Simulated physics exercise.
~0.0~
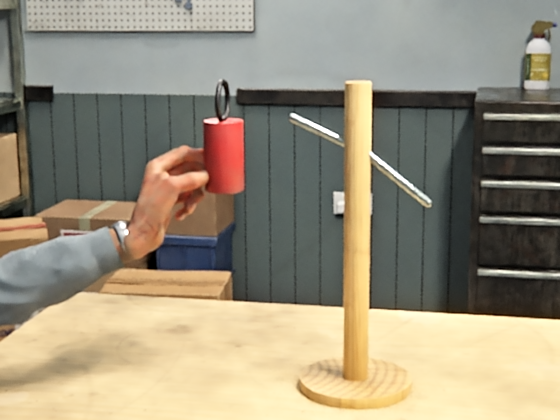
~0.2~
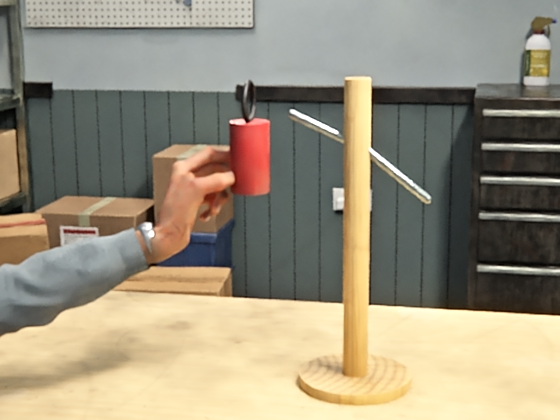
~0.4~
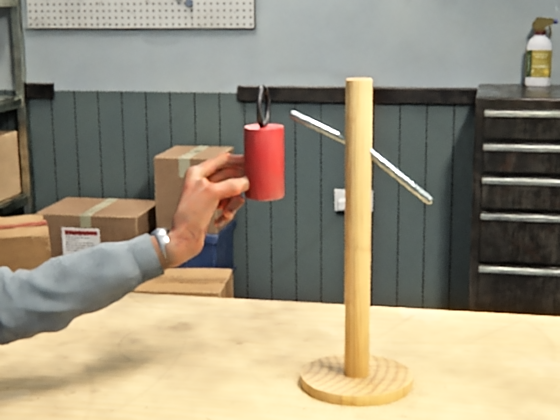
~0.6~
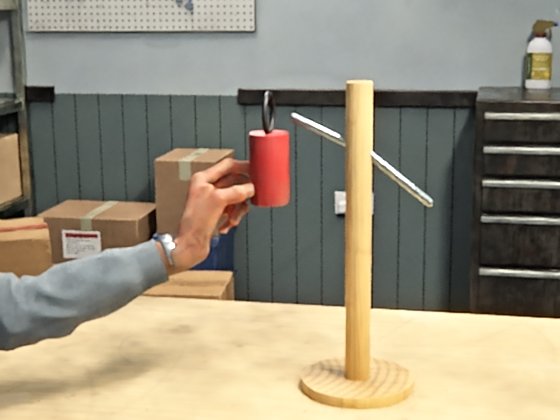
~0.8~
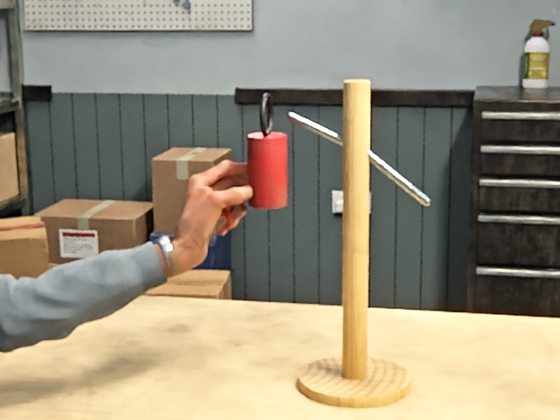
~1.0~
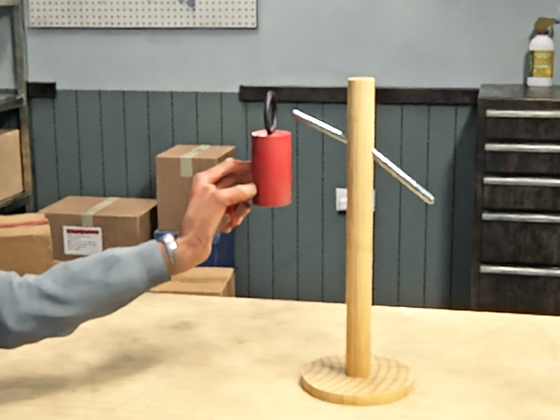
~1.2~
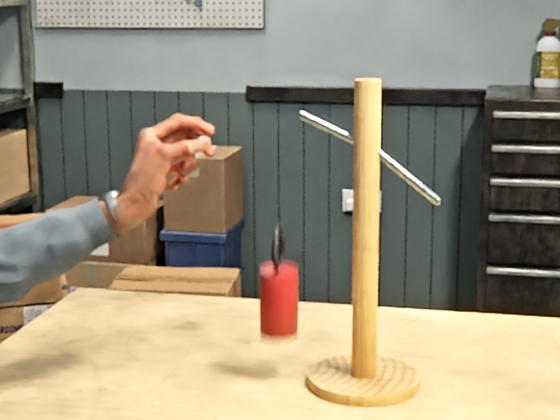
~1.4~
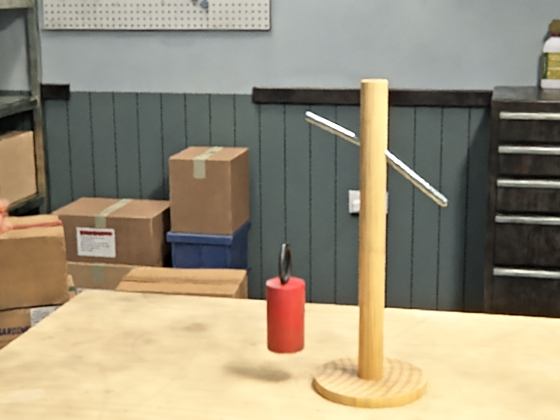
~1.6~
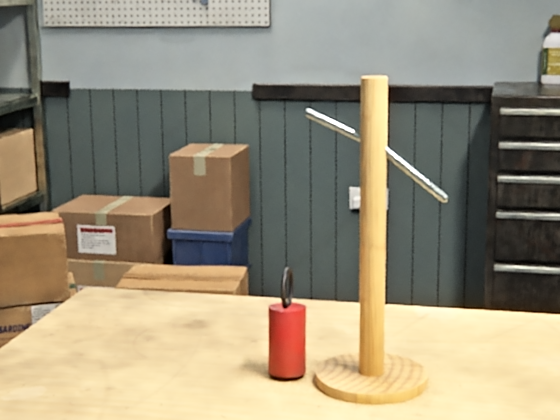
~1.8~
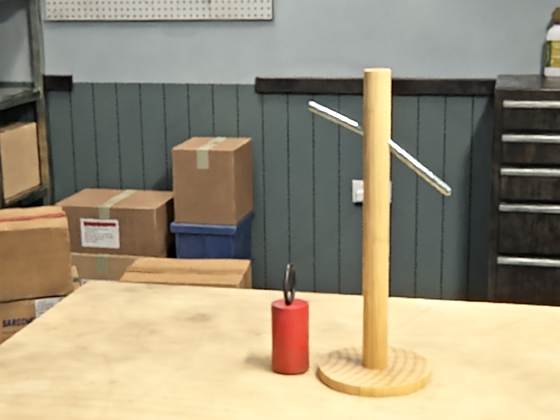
A red lantern held near a peg stand drops to the table when released.
